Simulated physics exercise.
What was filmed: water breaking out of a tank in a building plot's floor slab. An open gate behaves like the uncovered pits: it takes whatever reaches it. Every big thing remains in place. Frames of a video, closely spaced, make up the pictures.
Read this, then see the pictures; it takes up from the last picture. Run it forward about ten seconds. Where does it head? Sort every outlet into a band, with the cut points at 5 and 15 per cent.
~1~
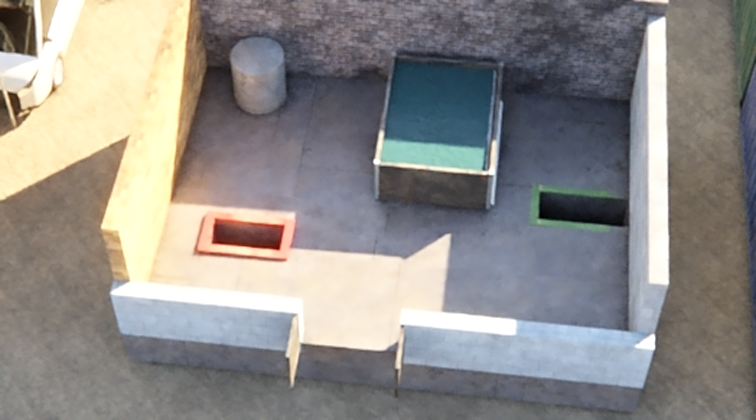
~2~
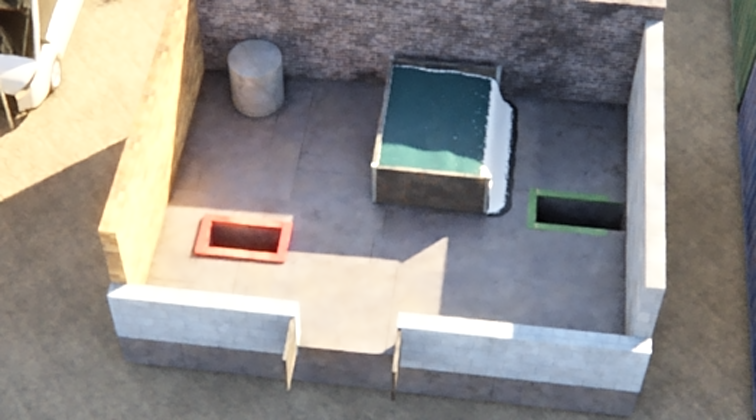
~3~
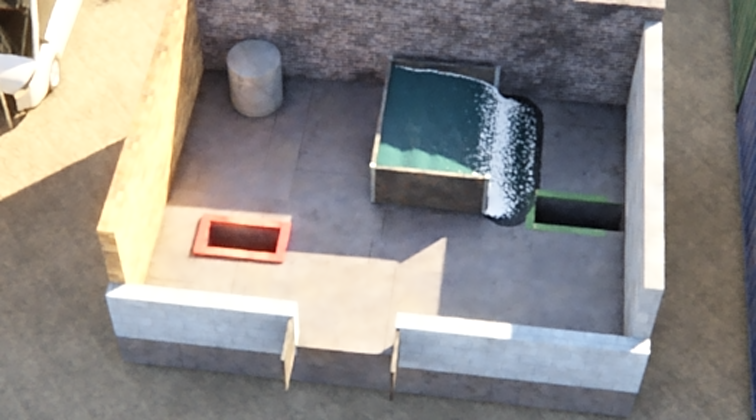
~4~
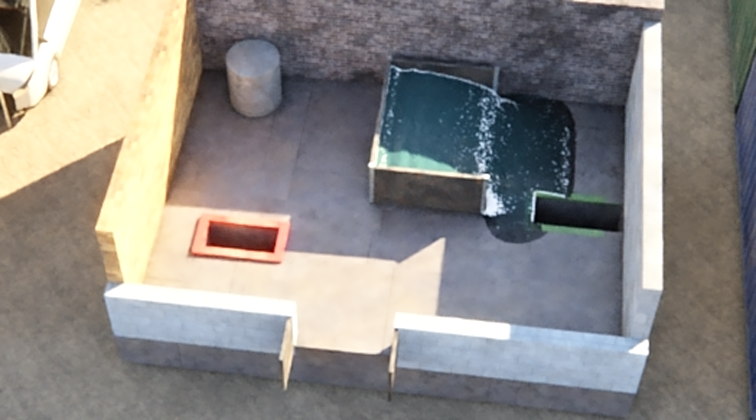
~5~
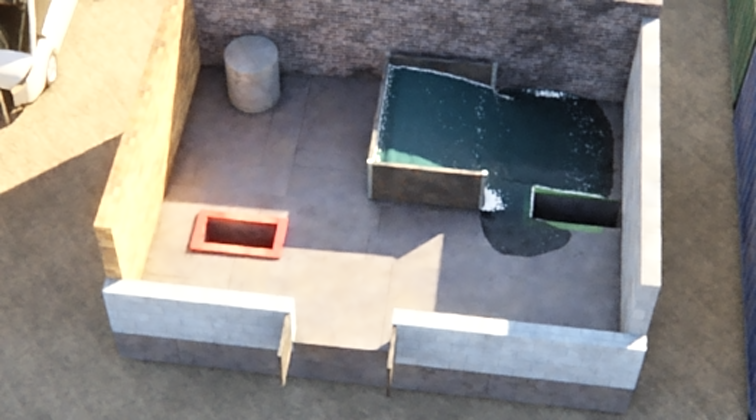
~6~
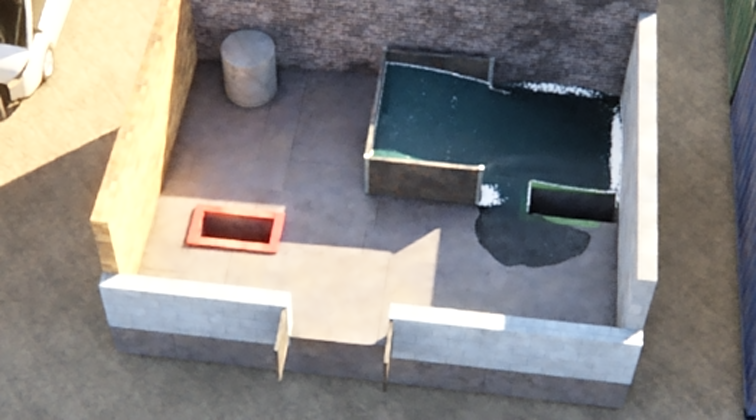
Final shares: The gate under 5 %; the green pit over 15 %; the red pit under 5 %.
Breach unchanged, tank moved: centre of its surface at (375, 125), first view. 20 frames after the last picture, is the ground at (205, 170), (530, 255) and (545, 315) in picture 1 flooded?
Looking at all three, I'd call them bone dry, swamped, swamped.
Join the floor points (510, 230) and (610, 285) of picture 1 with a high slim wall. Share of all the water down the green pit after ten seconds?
Share for green - 70 in a hundred.
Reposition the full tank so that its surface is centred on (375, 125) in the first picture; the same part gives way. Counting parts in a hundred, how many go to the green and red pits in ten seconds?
Per cent: Green 50, red 0.
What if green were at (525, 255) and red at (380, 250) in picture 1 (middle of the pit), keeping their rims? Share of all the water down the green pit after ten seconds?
Share for green: 35 in a hundred.
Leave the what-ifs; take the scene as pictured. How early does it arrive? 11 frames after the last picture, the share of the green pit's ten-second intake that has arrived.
Share by then: 40 in a hundred.
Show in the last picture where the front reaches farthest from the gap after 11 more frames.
About (606, 355).
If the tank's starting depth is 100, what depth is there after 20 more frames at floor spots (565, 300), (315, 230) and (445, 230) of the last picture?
Around 2, 0 and 0 percent, in that order.
A moment on, water covers 20 % of the floor; the gate 0 %, the green pit 11 %, the red pit 0 %.
Next, water covers 25 % of the floor; the gate 0 %, the green pit 24 %, the red pit 0 %.
Then, water covers 30 % of the floor; the gate 0 %, the green pit 42 %, the red pit 0 %.
Later, water covers 45 % of the floor; the gate 0 %, the green pit 52 %, the red pit 0 %.
In the end, water covers 70 % of the floor; the gate 1 %, the green pit 63 %, the red pit 0 %.
